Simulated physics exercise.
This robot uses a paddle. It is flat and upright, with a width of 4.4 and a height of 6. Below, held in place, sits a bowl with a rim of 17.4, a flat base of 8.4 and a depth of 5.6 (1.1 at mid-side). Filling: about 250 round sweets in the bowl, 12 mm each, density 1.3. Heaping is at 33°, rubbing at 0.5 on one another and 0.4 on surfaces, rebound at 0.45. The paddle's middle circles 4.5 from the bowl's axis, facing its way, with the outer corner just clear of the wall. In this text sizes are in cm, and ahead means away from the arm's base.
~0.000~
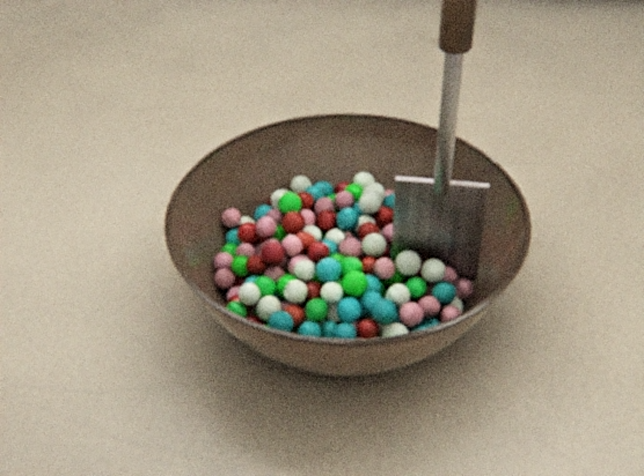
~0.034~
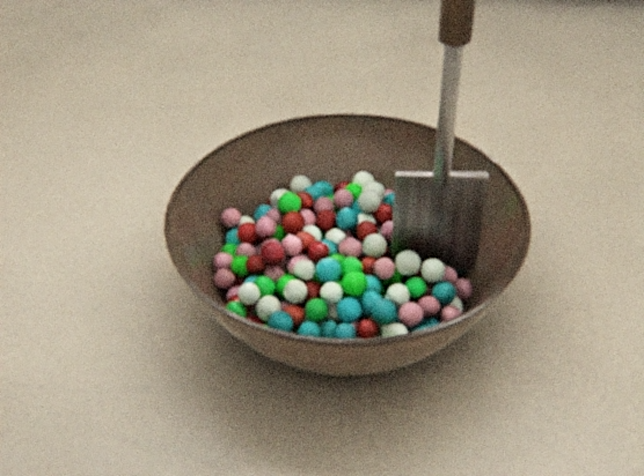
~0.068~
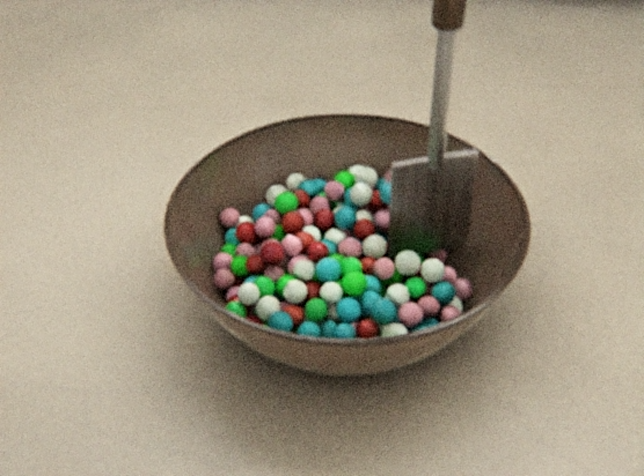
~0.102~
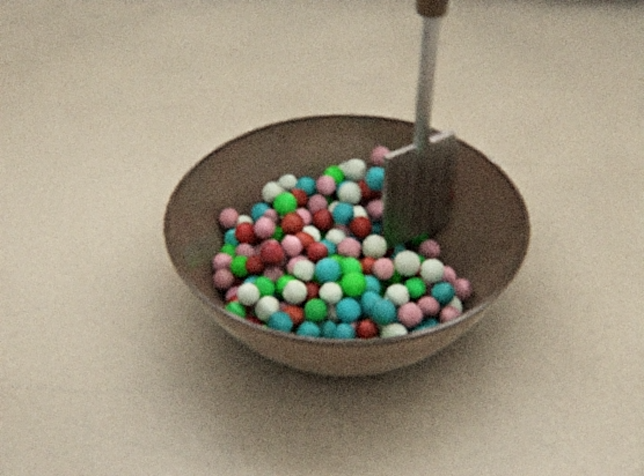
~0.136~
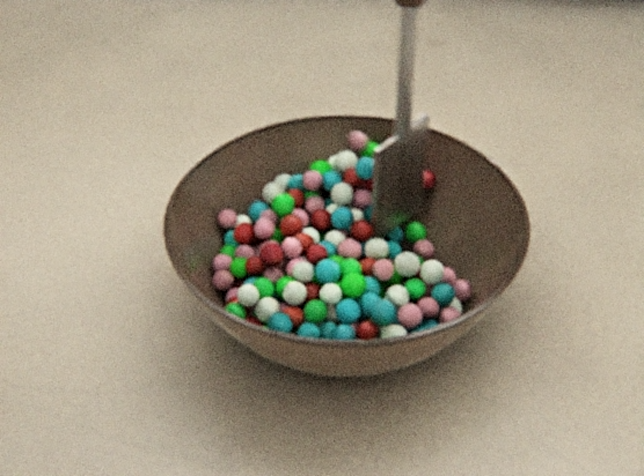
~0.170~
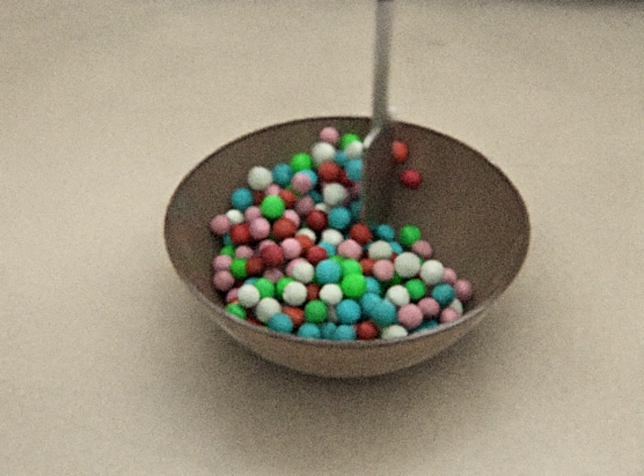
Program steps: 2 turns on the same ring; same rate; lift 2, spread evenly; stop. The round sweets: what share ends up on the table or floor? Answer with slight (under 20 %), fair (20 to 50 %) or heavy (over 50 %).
Slight.
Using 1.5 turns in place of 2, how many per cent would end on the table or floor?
I'd expect around 10 per cent.
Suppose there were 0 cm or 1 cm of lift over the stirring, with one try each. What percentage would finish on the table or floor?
Near 30 in a hundred, then near 25 in a hundred.
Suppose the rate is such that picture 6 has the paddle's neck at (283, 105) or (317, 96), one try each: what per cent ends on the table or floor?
About 35 % for one try and about 30 % for the other, in order.
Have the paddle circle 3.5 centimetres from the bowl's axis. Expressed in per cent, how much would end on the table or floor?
Near 5 percent.
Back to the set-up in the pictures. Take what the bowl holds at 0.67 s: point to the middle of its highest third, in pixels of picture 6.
Somewhere around (457, 245) in the last view.
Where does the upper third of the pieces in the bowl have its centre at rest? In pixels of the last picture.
(352, 263).
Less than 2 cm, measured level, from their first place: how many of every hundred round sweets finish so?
I'd say something near 15 percent.
After 0.67 s, 329° round, highest piece 7 above the table; 234 in the bowl, 19 on the table or floor.
After 1.18 s, 223° round, highest piece 7 above the table; 224 in the bowl, 27 on the table or floor, 2 in flight or on the tool.
After 1.63 s, 0° round, highest piece 4 above the table; 223 in the bowl, 30 on the table or floor.
After 2.33 s, 0° round, highest piece 4 above the table; 223 in the bowl, 30 on the table or floor.
At rest, 223 in the bowl, 30 on the table or floor. That is 12 % on the table or floor.
